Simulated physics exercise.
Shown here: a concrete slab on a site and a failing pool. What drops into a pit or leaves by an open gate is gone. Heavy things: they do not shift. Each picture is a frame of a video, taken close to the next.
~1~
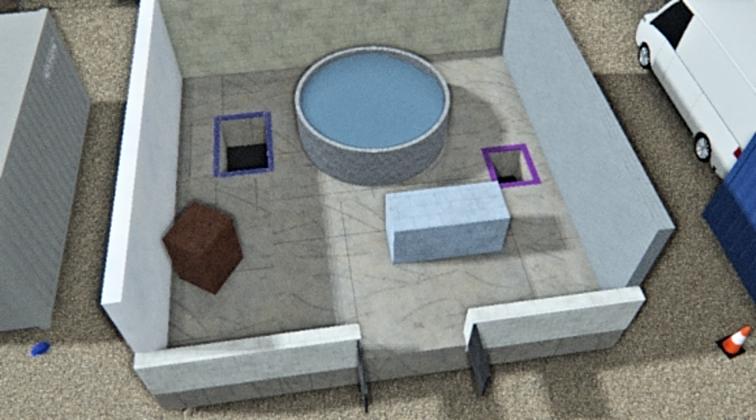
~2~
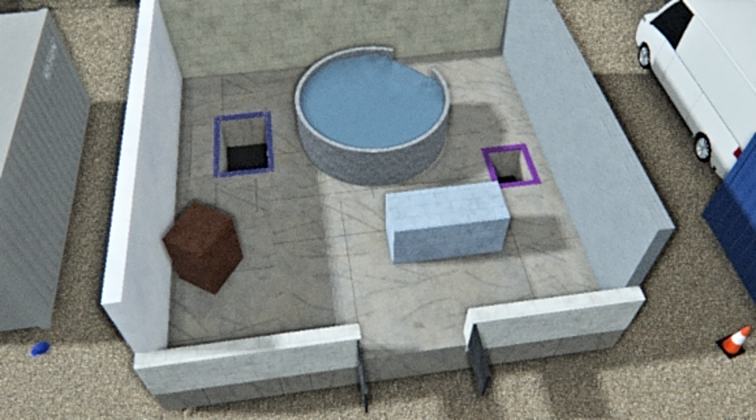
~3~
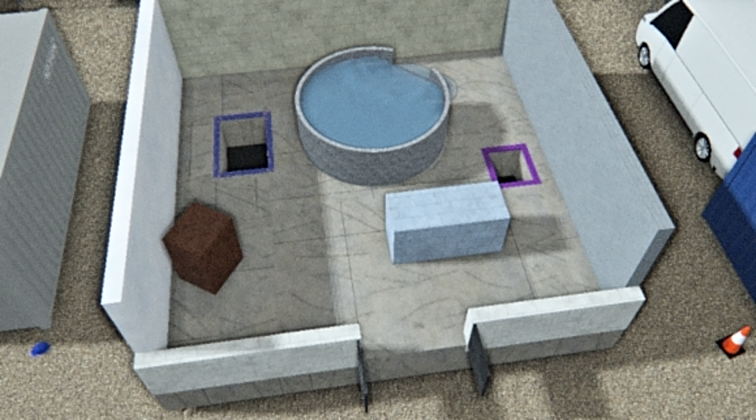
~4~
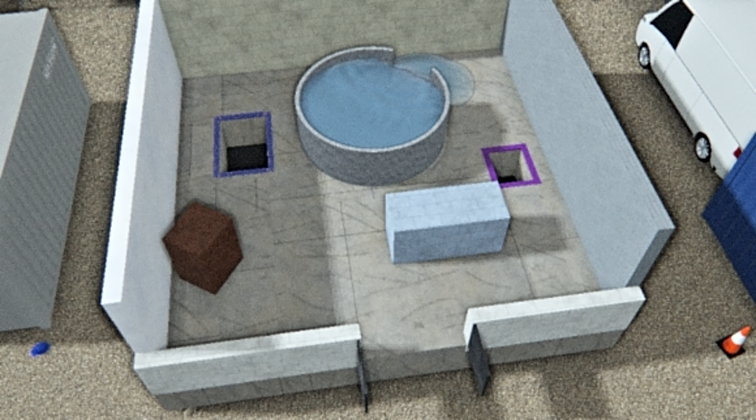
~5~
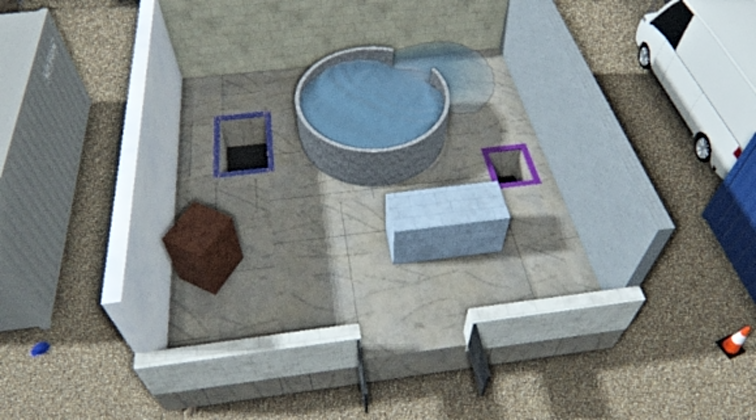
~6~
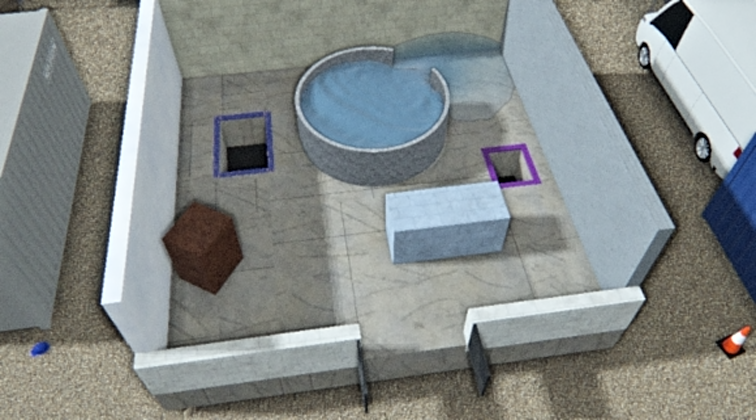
On a walled concrete slab, a round tank of water stood whole, then a gap opened in its far side and water poured out, spreading to the right across the slab toward the side wall.
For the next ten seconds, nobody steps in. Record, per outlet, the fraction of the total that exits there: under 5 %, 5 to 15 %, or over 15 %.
My prediction: The gate takes in a trifling amount - short of five per cent; the blue pit takes in a reasonable amount - five to fifteen per cent; the purple pit takes in a considerable amount - past fifteen per cent.
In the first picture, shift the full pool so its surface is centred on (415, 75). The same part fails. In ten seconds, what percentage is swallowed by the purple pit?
Share for the purple pit - 35 in a hundred.
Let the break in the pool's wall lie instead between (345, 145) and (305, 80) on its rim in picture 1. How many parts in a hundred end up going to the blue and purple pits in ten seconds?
The blue pit gets 55 per cent and the purple pit 2 per cent.
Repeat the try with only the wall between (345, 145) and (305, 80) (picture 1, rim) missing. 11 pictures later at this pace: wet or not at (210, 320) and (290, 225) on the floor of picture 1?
Going one by one: Sodden and then sodden.
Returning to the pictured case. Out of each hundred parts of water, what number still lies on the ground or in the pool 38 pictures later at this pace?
Some 82 per cent.
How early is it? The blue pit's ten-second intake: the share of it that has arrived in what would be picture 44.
It works out at roughly 25 percent of the ten-second total.
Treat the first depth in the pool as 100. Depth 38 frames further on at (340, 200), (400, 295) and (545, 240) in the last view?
6, 2, 8 %.
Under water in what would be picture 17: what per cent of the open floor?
I'd estimate some 25 per cent.
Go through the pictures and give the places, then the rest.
In the first picture, the round tank at (373, 99) is whole and still.
In the second picture, the front is at a hidden place, out from the gap on the round tank's far side.
In the third picture, water pours out on the round tank's far side and has run to a hidden place.
In the fourth picture, water pours out on the round tank's far side and has run to (460, 66).
In the fifth picture, the front is at (473, 51), out from the gap on the round tank's far side.
In the sixth picture, water pours out on the round tank's far side and has run to (498, 49).
A moment on, water covers 15 % of the floor; the gate 0 %, the blue pit 0 %, the purple pit 0 %.
Next, water covers 25 % of the floor; the gate 0 %, the blue pit 0 %, the purple pit 1 %.
Then, water covers 50 % of the floor; the gate 0 %, the blue pit 0 %, the purple pit 7 %.
Later, water covers 85 % of the floor; the gate 0 %, the blue pit 2 %, the purple pit 16 %.
In the end, water covers 100 % of the floor; the gate 1 %, the blue pit 8 %, the purple pit 26 %.
